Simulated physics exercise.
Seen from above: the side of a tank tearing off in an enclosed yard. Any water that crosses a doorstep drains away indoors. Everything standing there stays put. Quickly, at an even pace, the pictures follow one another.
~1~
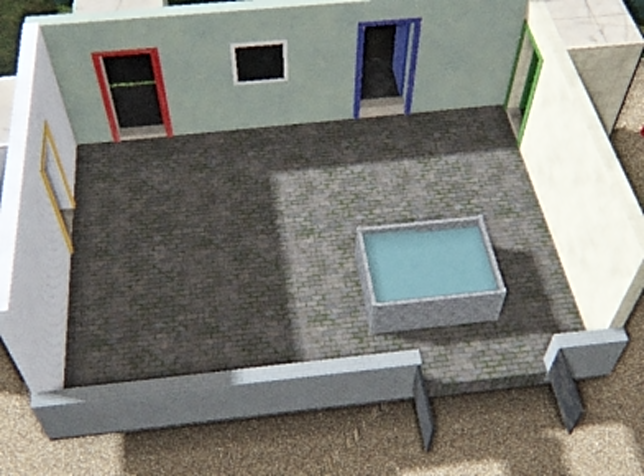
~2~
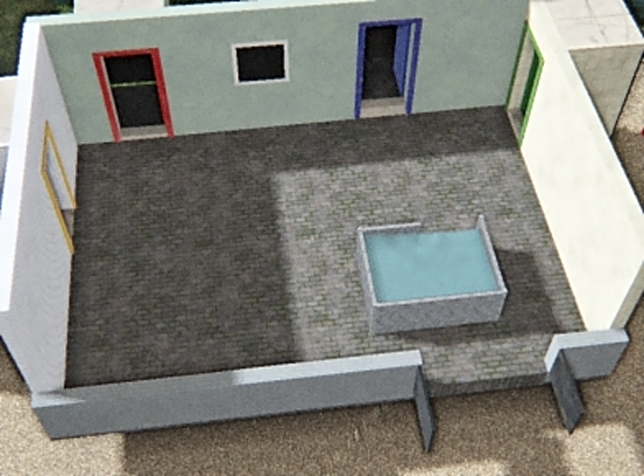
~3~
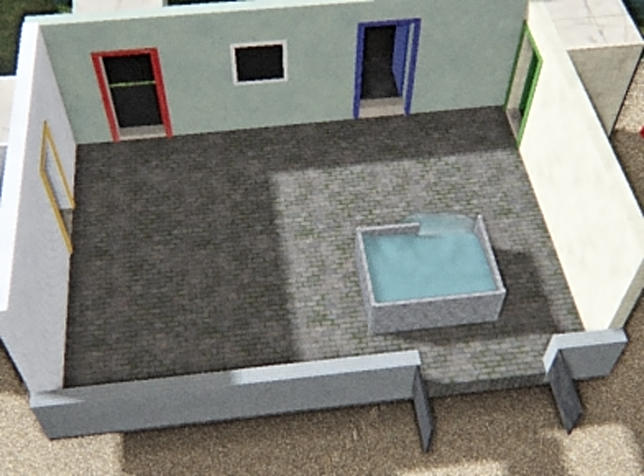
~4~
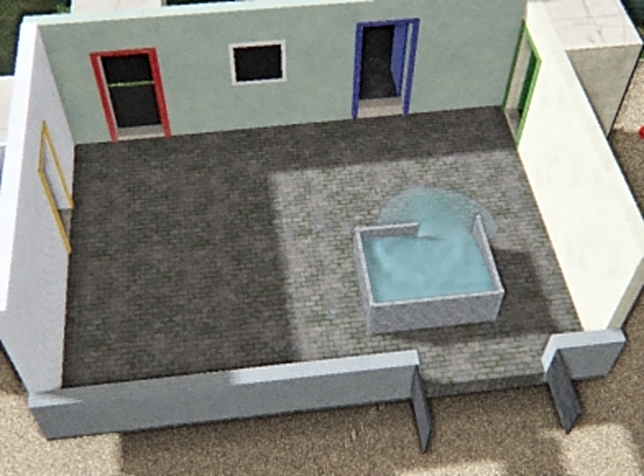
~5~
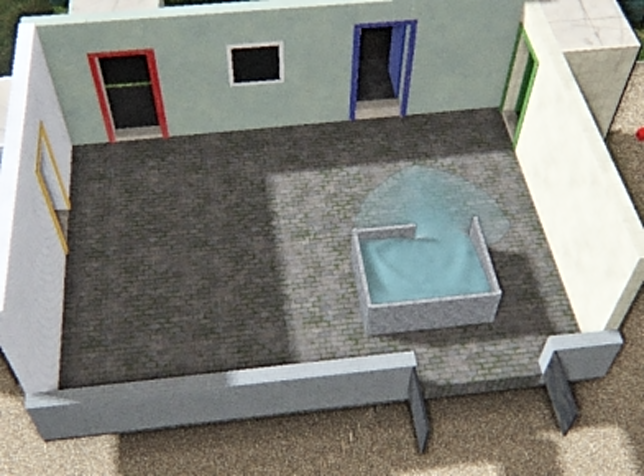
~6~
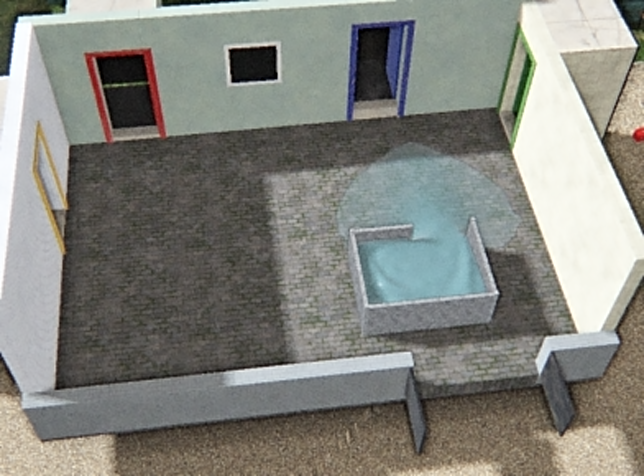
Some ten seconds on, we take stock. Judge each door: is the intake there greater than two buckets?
Blue door, not greater; red door, not greater; yellow door, greater; green door, greater.
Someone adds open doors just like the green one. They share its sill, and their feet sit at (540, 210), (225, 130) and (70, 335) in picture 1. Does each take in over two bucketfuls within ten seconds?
First door doesn't reach it, second door doesn't reach it, third door doesn't reach it.
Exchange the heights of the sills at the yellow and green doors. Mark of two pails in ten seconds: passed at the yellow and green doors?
Yellow falls short, green tops the mark.
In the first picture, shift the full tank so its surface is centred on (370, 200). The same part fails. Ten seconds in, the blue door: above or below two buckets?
Blue door: Overshoots.
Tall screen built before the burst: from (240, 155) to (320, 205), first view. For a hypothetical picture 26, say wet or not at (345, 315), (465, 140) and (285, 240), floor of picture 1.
Results in order: Bone-dry / swamped / bone-dry.
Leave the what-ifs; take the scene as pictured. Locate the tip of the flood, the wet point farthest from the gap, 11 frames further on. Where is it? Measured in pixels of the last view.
I'd point to (230, 135).
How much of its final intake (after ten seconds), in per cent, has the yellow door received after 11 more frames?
About 0 per cent.
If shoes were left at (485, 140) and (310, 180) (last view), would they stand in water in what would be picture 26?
Result, in the order given: Wetted / wetted.
A moment on, water covers 25 % of the floor; the blue door wet at the sill, nothing in, the red door not reached, the yellow door not reached, the green door wet at the sill, nothing in.
Next, water covers 25 % of the floor; the blue door wet at the sill, nothing in, the red door not reached, the yellow door not reached, the green door under two buckets in.
Then, water covers 35 % of the floor; the blue door wet at the sill, nothing in, the red door wet at the sill, nothing in, the yellow door not reached, the green door far over two buckets in.
Later, water covers 65 % of the floor; the blue door wet at the sill, nothing in, the red door wet at the sill, nothing in, the yellow door under two buckets in, the green door far over two buckets in.
In the end, water covers 80 % of the floor; the blue door wet at the sill, nothing in, the red door wet at the sill, nothing in, the yellow door far over two buckets in, the green door far over two buckets in.
